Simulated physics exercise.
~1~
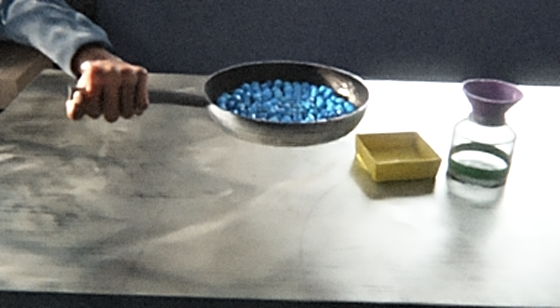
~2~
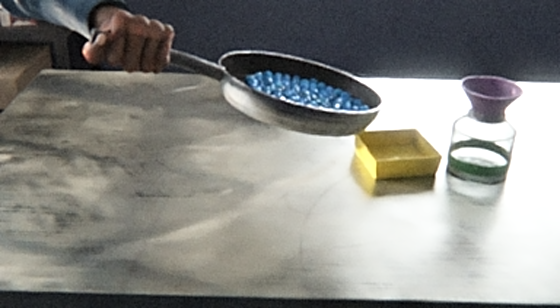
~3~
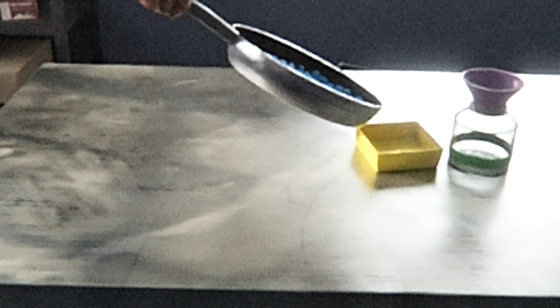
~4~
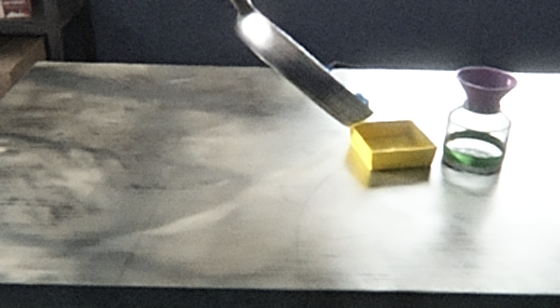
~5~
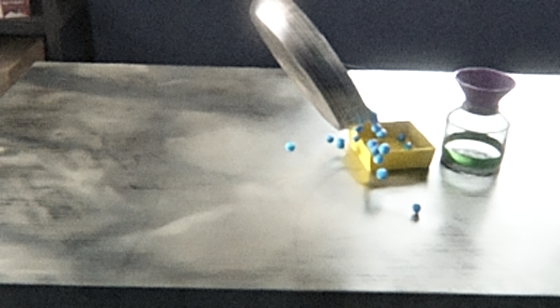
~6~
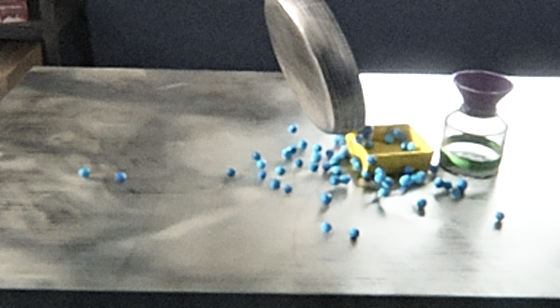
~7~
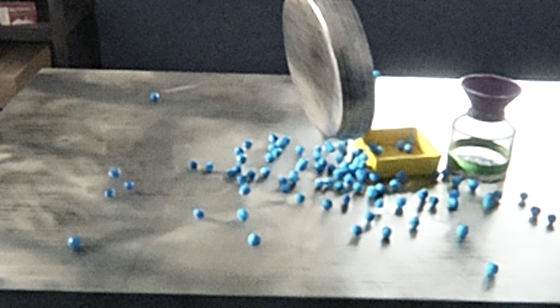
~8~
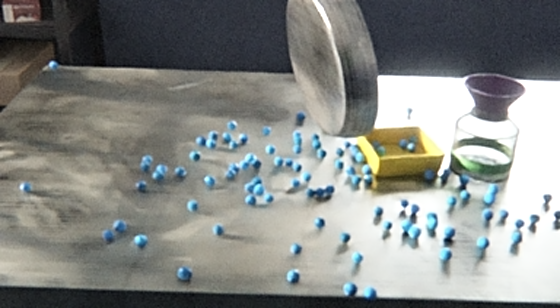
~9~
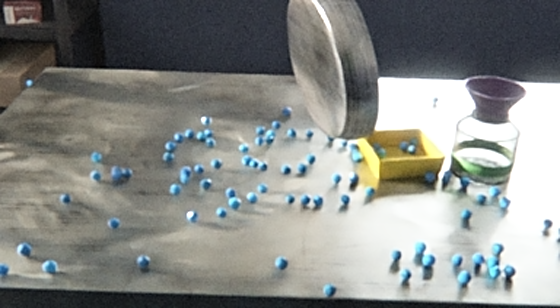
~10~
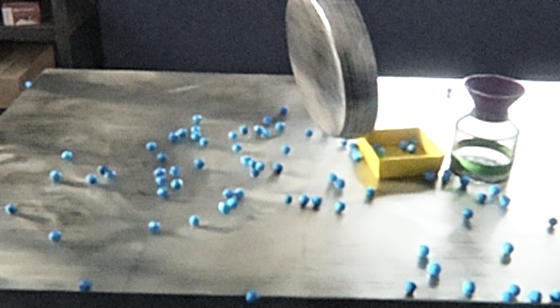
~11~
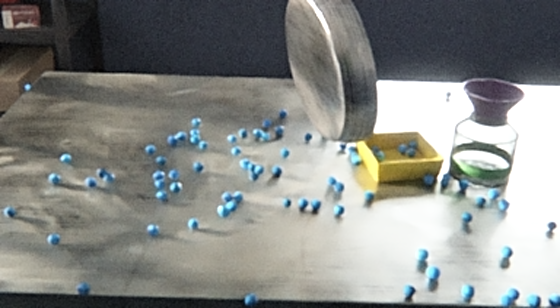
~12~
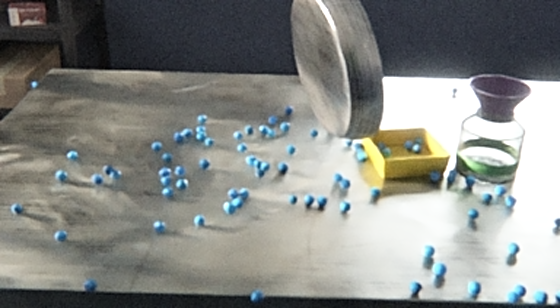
On a grey tabletop, a hand tips a pan of small blue balls toward a yellow tin beside a glass jar with a purple funnel. The balls spill out, a few landing in the tin while most scatter across the table, and the pan stays tilted on its side.
